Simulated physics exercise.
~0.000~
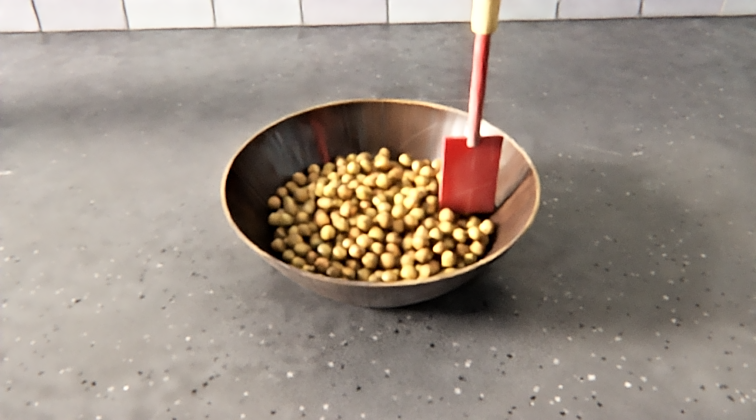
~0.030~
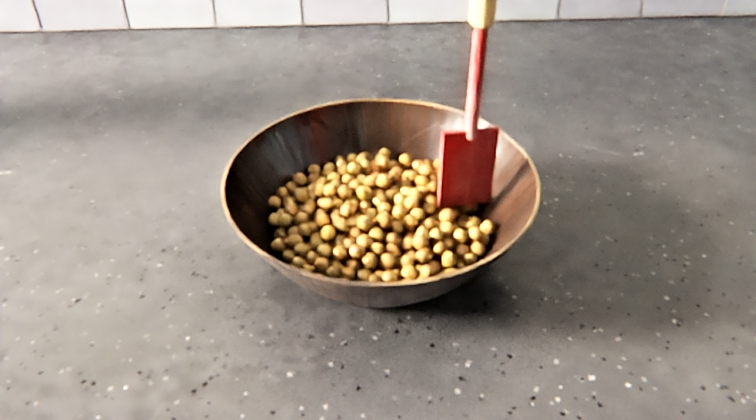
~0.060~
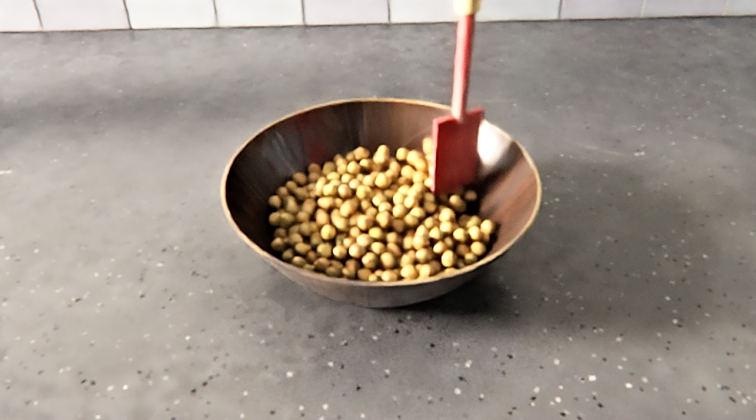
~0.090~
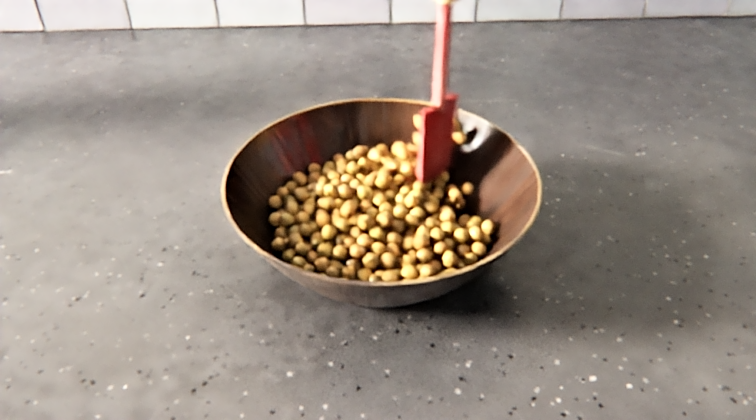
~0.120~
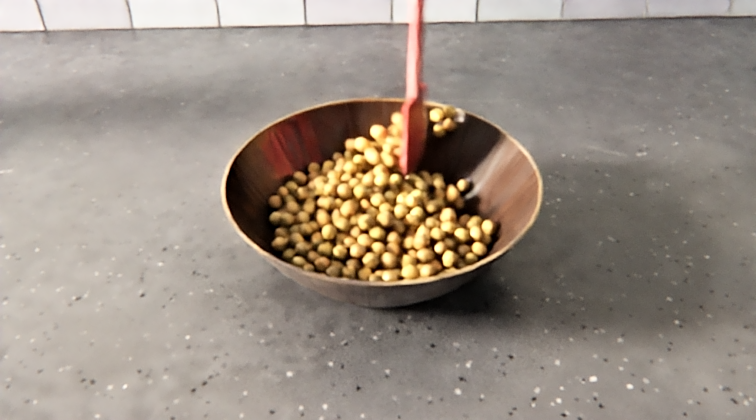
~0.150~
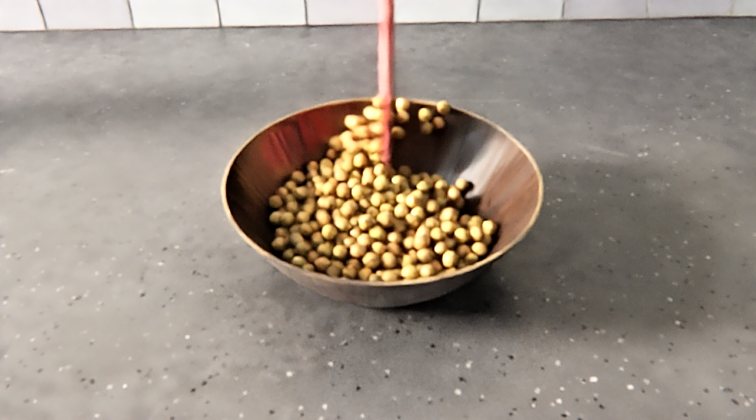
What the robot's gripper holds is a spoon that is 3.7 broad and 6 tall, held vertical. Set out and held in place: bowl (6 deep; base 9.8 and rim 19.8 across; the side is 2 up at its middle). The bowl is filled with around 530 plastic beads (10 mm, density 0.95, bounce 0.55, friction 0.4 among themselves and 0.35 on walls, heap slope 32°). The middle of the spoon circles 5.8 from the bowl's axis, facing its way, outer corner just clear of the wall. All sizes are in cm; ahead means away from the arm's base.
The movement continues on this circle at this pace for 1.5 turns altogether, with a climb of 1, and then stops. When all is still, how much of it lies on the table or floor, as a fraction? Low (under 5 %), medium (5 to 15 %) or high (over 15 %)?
Medium - 5 to 15 %.
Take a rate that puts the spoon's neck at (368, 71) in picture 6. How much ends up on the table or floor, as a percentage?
Around 10 in a hundred.
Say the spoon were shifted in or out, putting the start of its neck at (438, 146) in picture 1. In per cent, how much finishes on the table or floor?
I'd say around 0 per cent.
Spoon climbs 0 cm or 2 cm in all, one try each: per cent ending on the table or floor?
Estimates: 15 % and 5 %.
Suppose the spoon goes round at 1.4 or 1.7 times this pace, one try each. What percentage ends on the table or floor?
It would be about 15 and 20 percent respectively.
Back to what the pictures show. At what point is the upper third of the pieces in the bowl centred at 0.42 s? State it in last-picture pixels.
I'd put its middle near (386, 244).
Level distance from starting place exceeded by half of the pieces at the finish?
Near 1 cm.
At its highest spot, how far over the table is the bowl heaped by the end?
I'd say close to 5.0 centimetres.
After 0.42 s, 261° round, highest piece 8 above the table; 518 in the bowl, 9 on the table or floor, 7 in flight or on the tool.
After 0.70 s, 78° round, highest piece 7 above the table; 499 in the bowl, 35 on the table or floor.
After 1.03 s, 180° round, highest piece 5 above the table; 496 in the bowl, 38 on the table or floor.
After 1.73 s, 180° round, highest piece 5 above the table; 496 in the bowl, 38 on the table or floor.
In the end, 496 in the bowl, 38 on the table or floor. That is 7 % on the table or floor.
